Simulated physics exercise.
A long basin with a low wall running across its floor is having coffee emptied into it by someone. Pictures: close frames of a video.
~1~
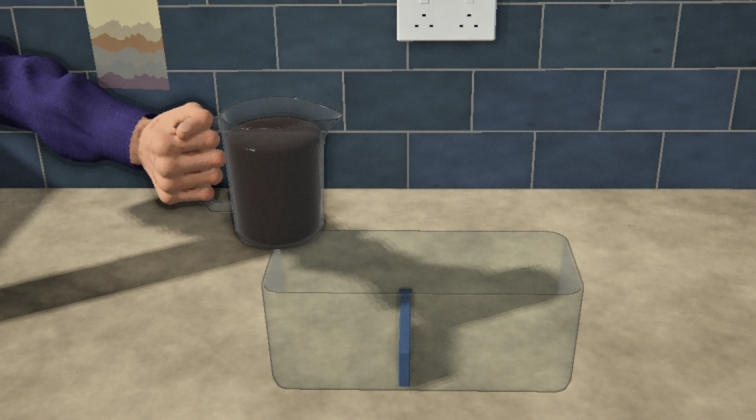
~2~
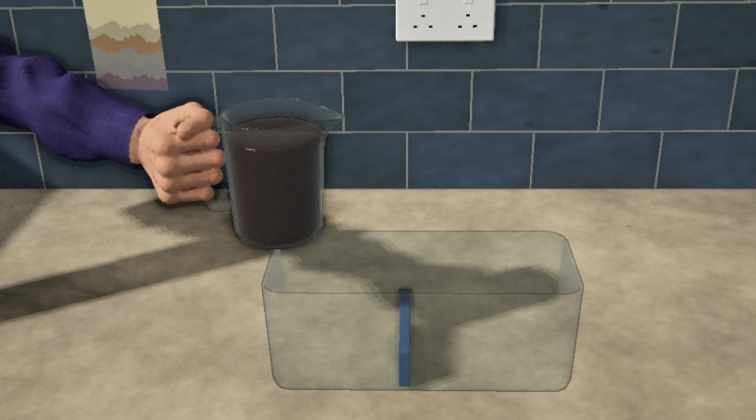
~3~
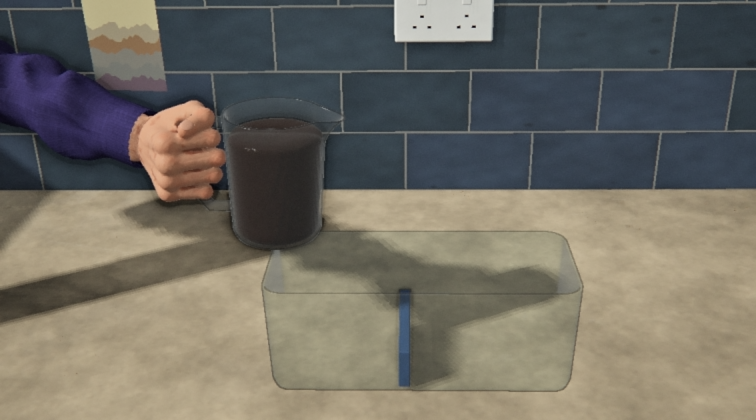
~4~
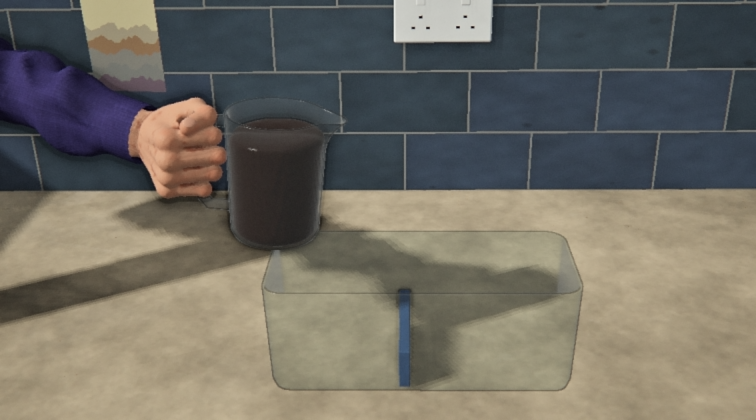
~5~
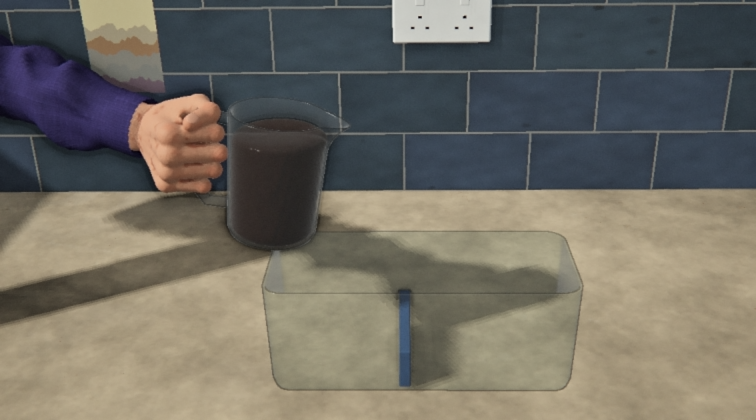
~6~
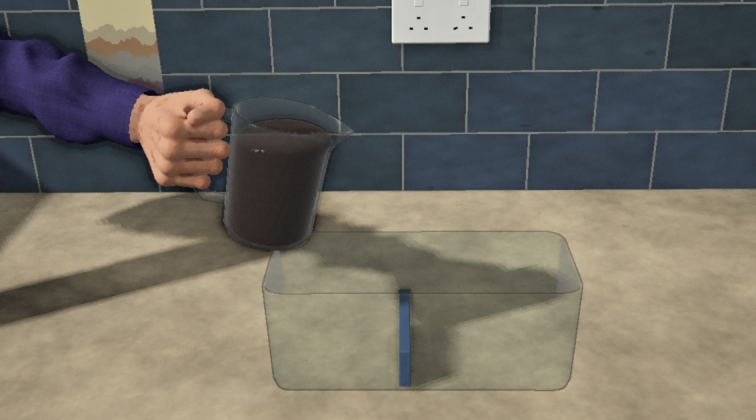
On a mottled stone counter before dark blue wall tiles, a hand in a purple sleeve holds a glass jug of dark coffee upright behind a clear, empty basin with a low blue wall across its floor. The hand then slowly tilts the jug slightly to the right, the coffee staying inside.
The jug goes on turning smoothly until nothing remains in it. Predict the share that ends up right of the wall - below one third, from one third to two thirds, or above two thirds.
Middle range.
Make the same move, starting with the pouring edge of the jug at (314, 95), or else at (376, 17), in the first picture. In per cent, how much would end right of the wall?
15 and 90 in a hundred.
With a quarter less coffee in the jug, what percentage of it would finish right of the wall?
About 30 parts in a hundred, give or take.
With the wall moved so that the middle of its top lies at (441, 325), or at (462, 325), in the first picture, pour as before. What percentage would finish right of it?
Around 5 per cent for the first, around 5 per cent for the second.
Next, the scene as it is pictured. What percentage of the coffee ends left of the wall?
Close to 50 in a hundred.
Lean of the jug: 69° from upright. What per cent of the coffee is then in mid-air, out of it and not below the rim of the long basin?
It's about 10 per cent.
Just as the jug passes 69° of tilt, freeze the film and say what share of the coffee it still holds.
Amount still in: Approx. 80 %.
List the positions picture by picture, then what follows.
In the first frame, it leans 0°; its right rim is at (343, 114); the coffee meets the walls at (228, 131) and (322, 131); the long basin's rim runs from (270, 261) to (574, 263); the wall's top is at (405, 320).
In the second frame, it leans 1°; its right rim is at (344, 115); the coffee meets the walls at (229, 131) and (322, 131).
In the third frame, it leans 2°; its right rim is at (345, 117); the coffee meets the walls at (229, 131) and (323, 132).
In the fourth frame, it leans 4°; its right rim is at (347, 120); the coffee meets the walls at (230, 131) and (325, 134).
In the fifth frame, it leans 8°; its right rim is at (351, 124); the coffee meets the walls at (233, 131) and (329, 134).
In the sixth frame, it leans 12°; its right rim is at (355, 130); the coffee meets the walls at (235, 134) and (333, 136).
A moment on, the jug is tipped part way and 82 per cent is still to pour, 0 is left of the wall and 5 right of it.
Next, the jug is tipped right over and 32 per cent is still to pour, 18 is left of the wall and 37 right of it.
Then the jug is tipped right over and 4 per cent is still to pour, 42 is left of the wall and 51 right of it.
Later the jug is tipped right over and 0 per cent is still to pour, 48 is left of the wall and 51 right of it.
In the end 48 per cent lies left of the wall, 52 right of it and 0 outside.
